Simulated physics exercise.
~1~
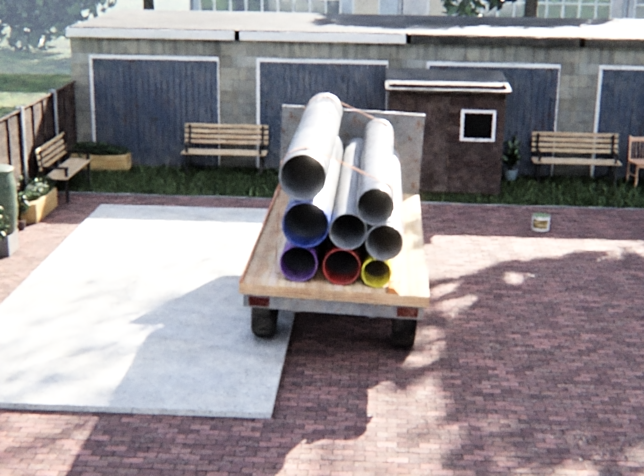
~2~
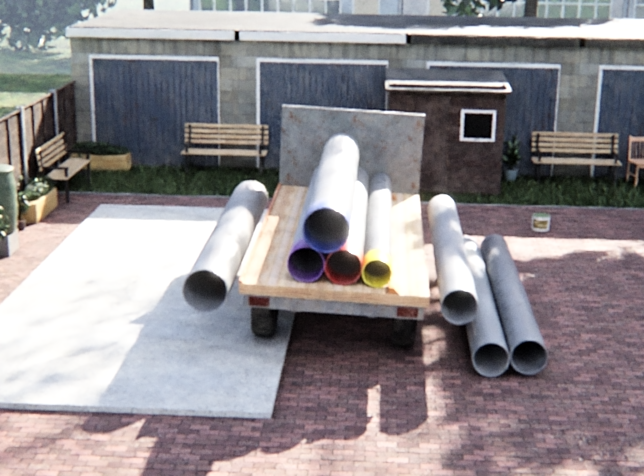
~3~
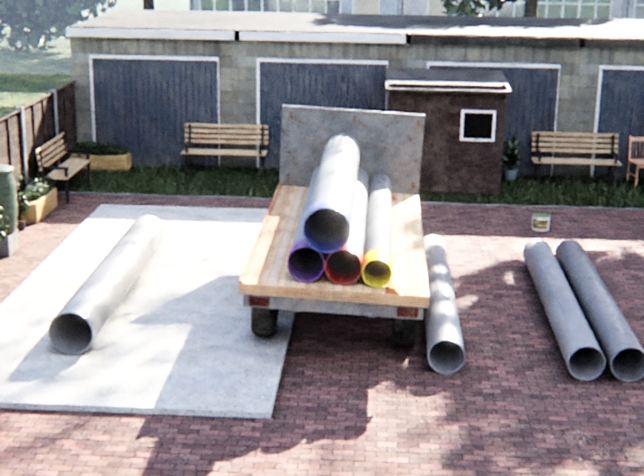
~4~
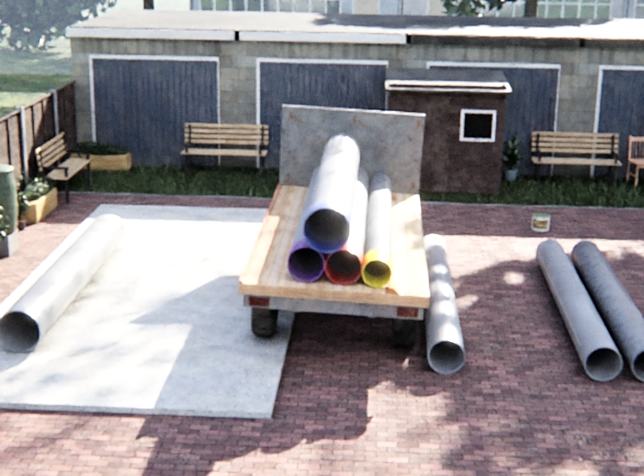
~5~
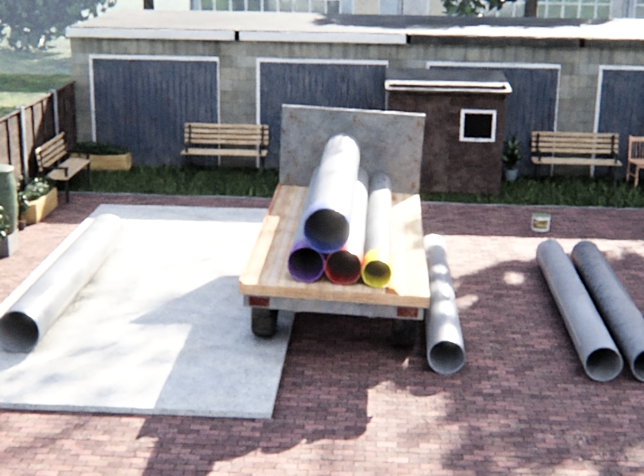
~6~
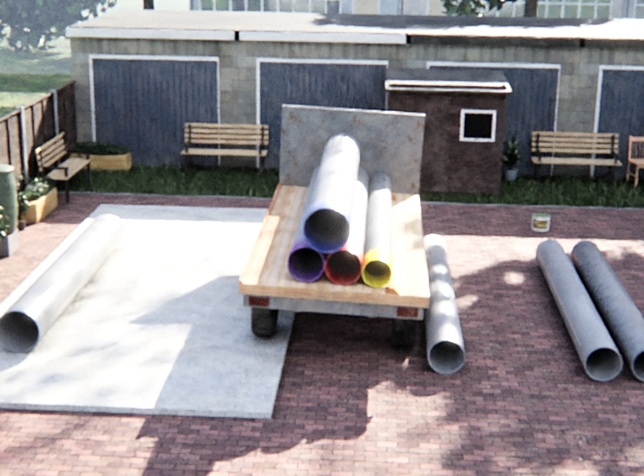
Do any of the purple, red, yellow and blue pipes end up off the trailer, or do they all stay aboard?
They all stay aboard, with the blue pipe resting on top of the others on the deck.
In the video, a stack of pipes on a flat trailer comes apart, one grey pipe dropping off the left side and three off the right before rolling outward and stopping, while the blue pipe shifts right and rests on the purple, red and yellow ones still aboard.
